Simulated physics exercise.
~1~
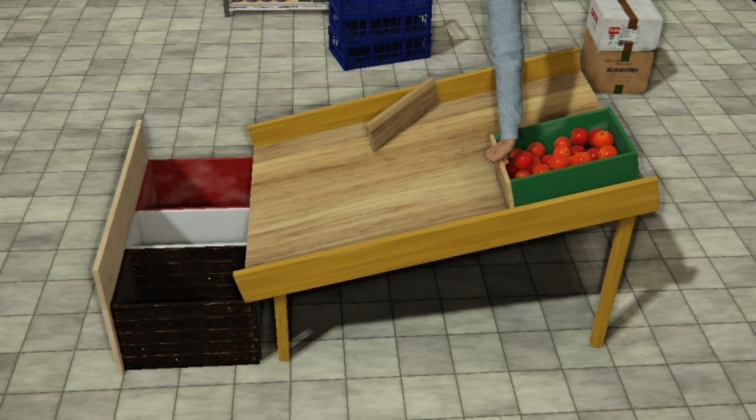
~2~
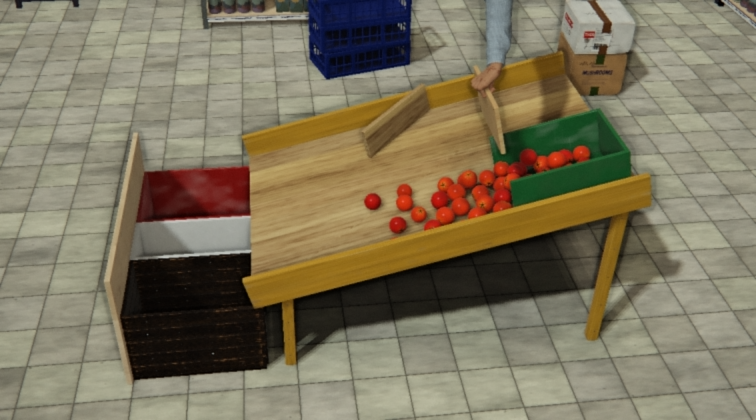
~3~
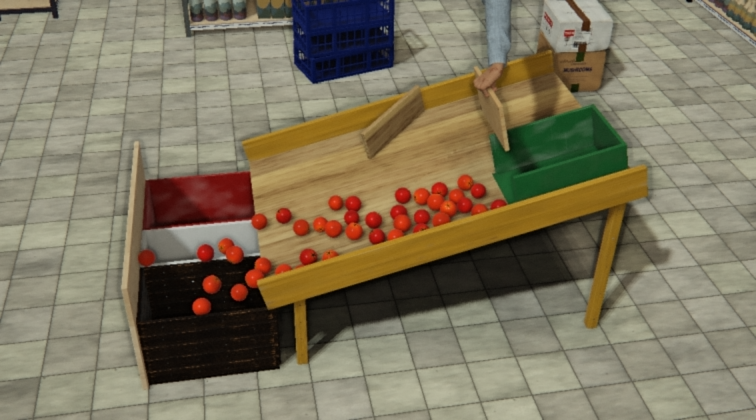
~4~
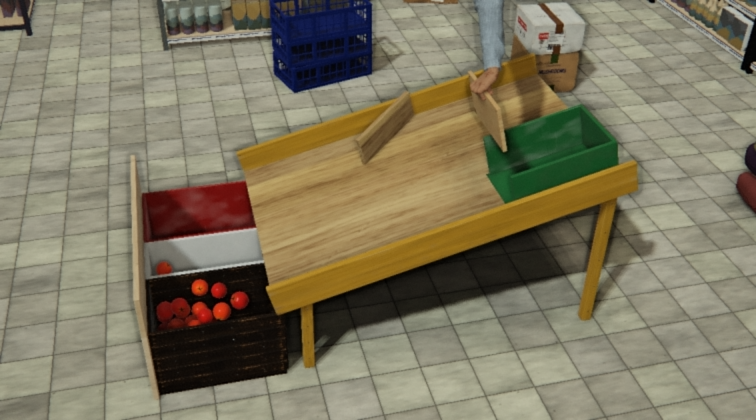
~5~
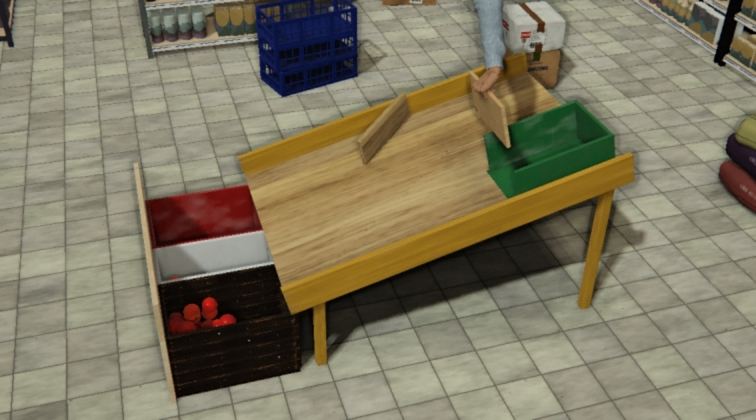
A hand at the top of a wooden chute table with yellow rails holds a small gate against a green pen full of red and orange balls, seen from above on a tiled shop floor. An angled board stands on the slope, and black, white and red bins line the left end. The hand lifts the gate and the balls spill out, rolling down leftward in a loose spread. They drop off the low end, most into the near black tub and some into the white bin. Finally the slope and pen look empty, with balls heaped in the black tub.
